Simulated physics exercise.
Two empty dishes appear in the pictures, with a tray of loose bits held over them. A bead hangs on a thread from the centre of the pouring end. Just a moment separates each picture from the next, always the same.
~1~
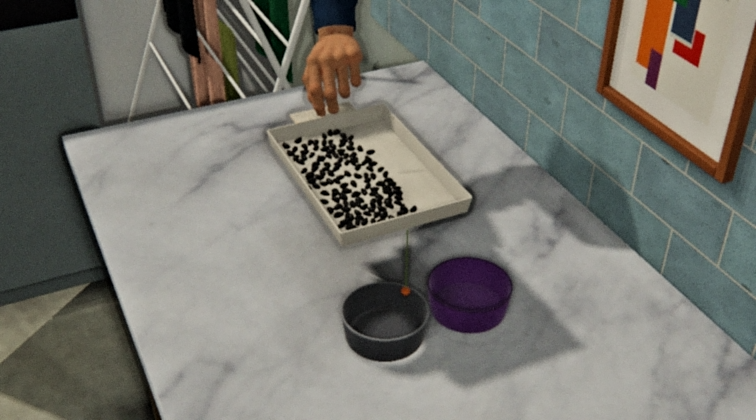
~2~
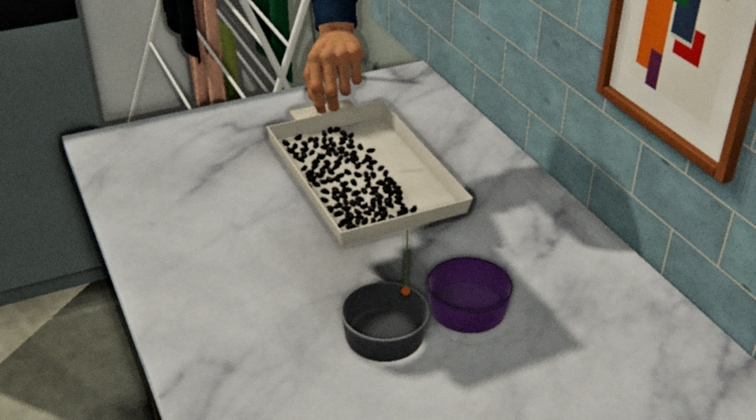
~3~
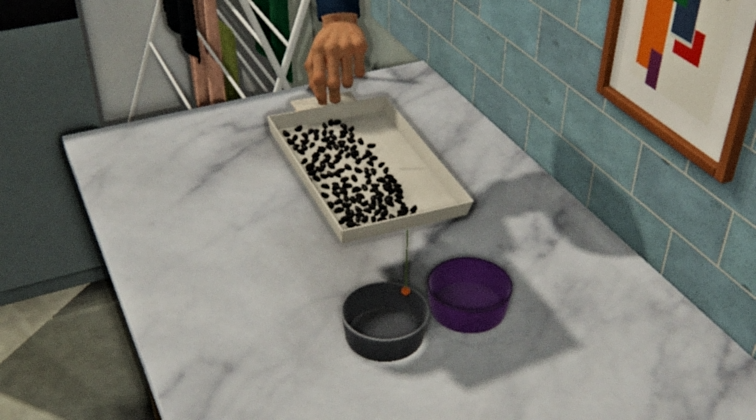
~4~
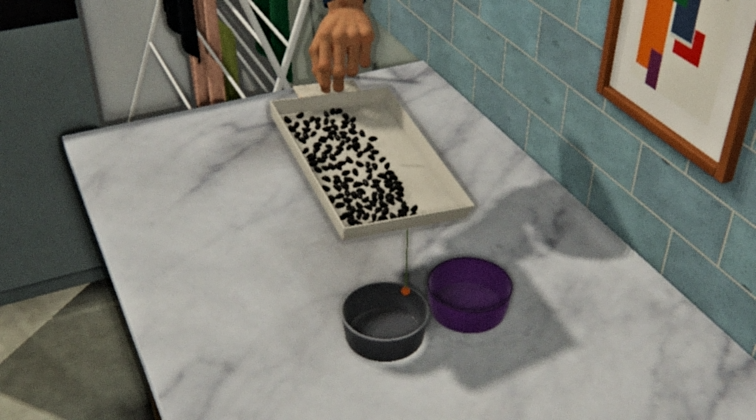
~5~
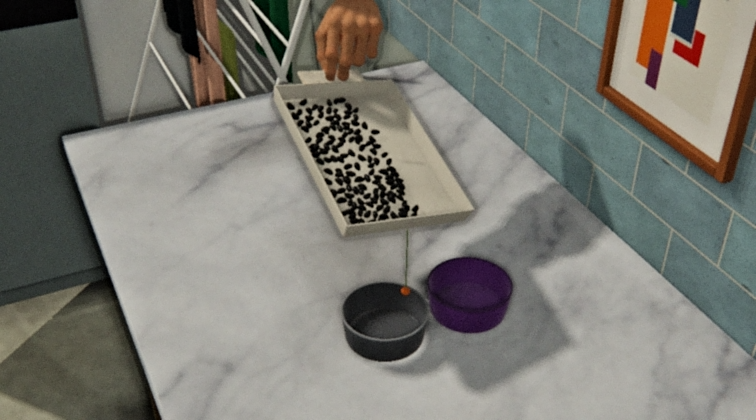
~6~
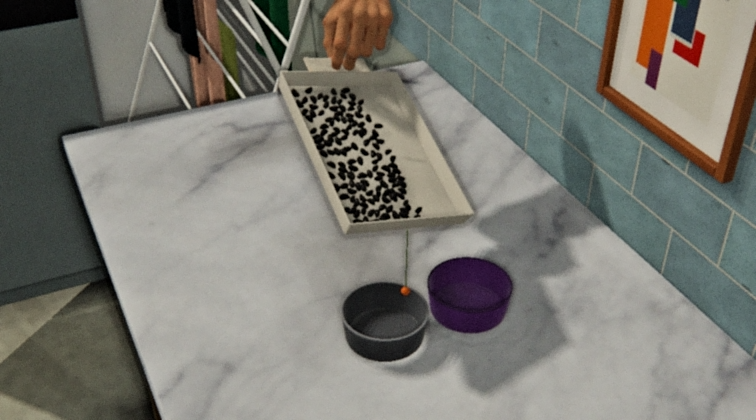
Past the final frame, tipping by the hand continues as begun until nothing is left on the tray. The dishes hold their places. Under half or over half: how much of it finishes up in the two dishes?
The dishes will keep most of it.
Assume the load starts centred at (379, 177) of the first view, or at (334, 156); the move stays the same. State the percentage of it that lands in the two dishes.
Shares: 90 % for the first, 90 % for the second.
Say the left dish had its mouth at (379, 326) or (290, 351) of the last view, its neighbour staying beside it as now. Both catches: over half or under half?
The bulk of it, then Short of half.
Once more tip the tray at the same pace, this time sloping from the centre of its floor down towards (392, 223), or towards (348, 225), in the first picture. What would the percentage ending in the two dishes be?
About 30 and 60 percent.
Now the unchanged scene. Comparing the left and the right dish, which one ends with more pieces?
It turns out to be the right-positioned one.
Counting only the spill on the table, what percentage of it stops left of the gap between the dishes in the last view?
Around 10 percent of the pieces.
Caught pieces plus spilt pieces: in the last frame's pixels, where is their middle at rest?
I'd mark it at roughly (465, 307).
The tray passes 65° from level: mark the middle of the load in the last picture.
Somewhere about pixel (435, 196).
Soon, tray tipped steeply; nearly all on the tray; a stray few in the air.
A while on, tray tipped past a quarter turn; about two thirds on the tray; about a third in the right dish; a stray few in the air.
Towards the end, tray tipped past a quarter turn; most in the right dish; a small part outside both.
Finally, tray tipped past a quarter turn; none in the left dish; most in the right dish; a small part outside both.
